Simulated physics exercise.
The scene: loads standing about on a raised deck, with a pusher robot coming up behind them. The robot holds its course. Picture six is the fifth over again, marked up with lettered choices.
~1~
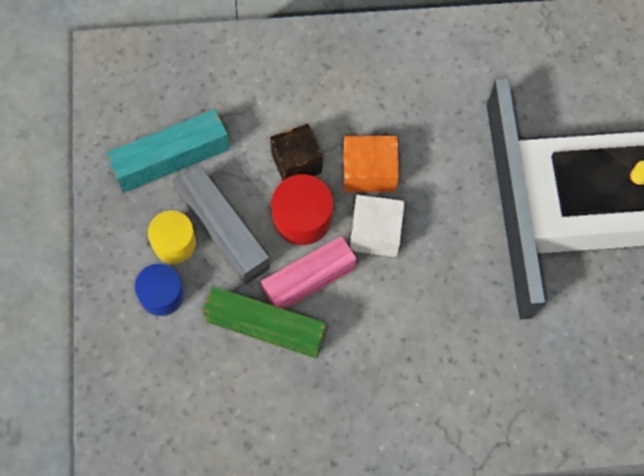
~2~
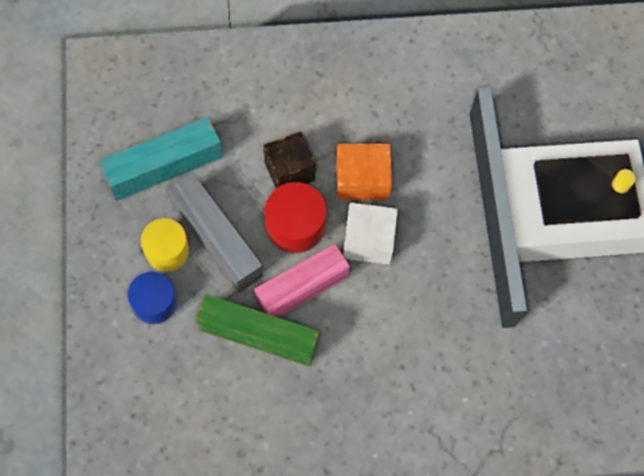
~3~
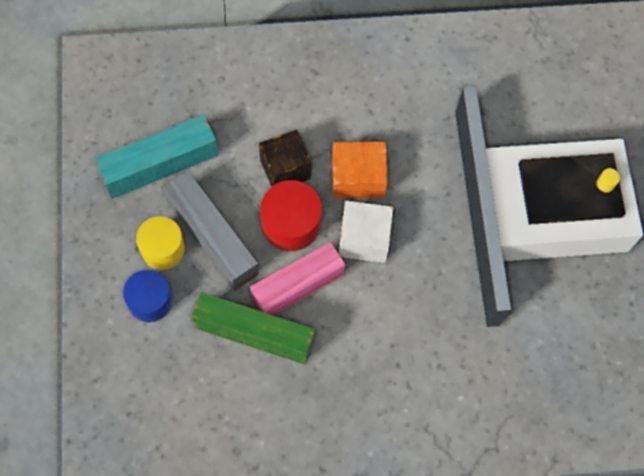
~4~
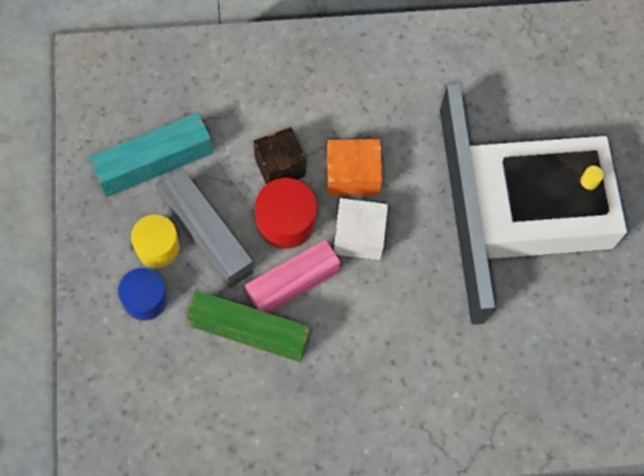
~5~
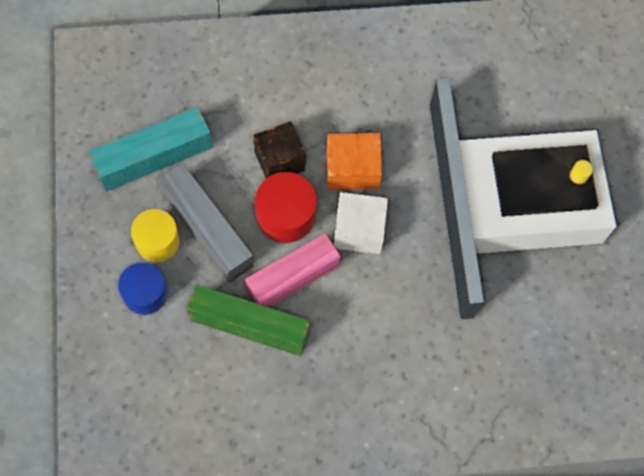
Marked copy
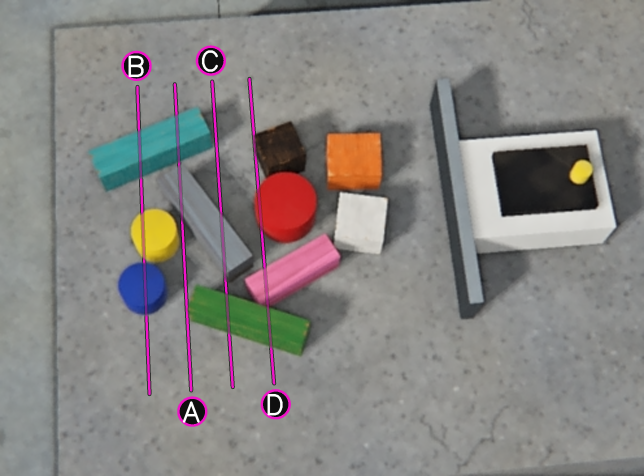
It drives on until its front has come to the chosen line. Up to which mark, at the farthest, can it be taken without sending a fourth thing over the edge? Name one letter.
Stop at B.
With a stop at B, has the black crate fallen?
No.
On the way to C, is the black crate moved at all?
By then, yes.
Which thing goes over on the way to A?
The yellow canister.
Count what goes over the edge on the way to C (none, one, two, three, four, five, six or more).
By then, none.
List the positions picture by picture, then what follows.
In the first frame, red canister (302, 210); white crate (376, 226); green bar (265, 322).
In the second frame, robot (580, 189); yellow canister (165, 245).
In the third frame, robot (564, 188); turquoise bar (158, 156).
In the fourth frame, robot (548, 186); black crate (280, 158).
In the fifth frame, robot (537, 180); grey stick (206, 223); red canister (286, 208); white crate (360, 223).
On the copy, A at (183, 229); B at (143, 232); C at (222, 226); D at (261, 223).
On B. First, robot (424, 189); green bar (247, 325); black crate (257, 155).
Then, robot (309, 198); yellow canister (68, 268); blue canister (92, 312).
Finally, robot (223, 205); yellow canister over the edge; grey stick over the edge; two fallen.
By contrast, A is within the limit but short; C is within the limit but short; D is within the limit but short.
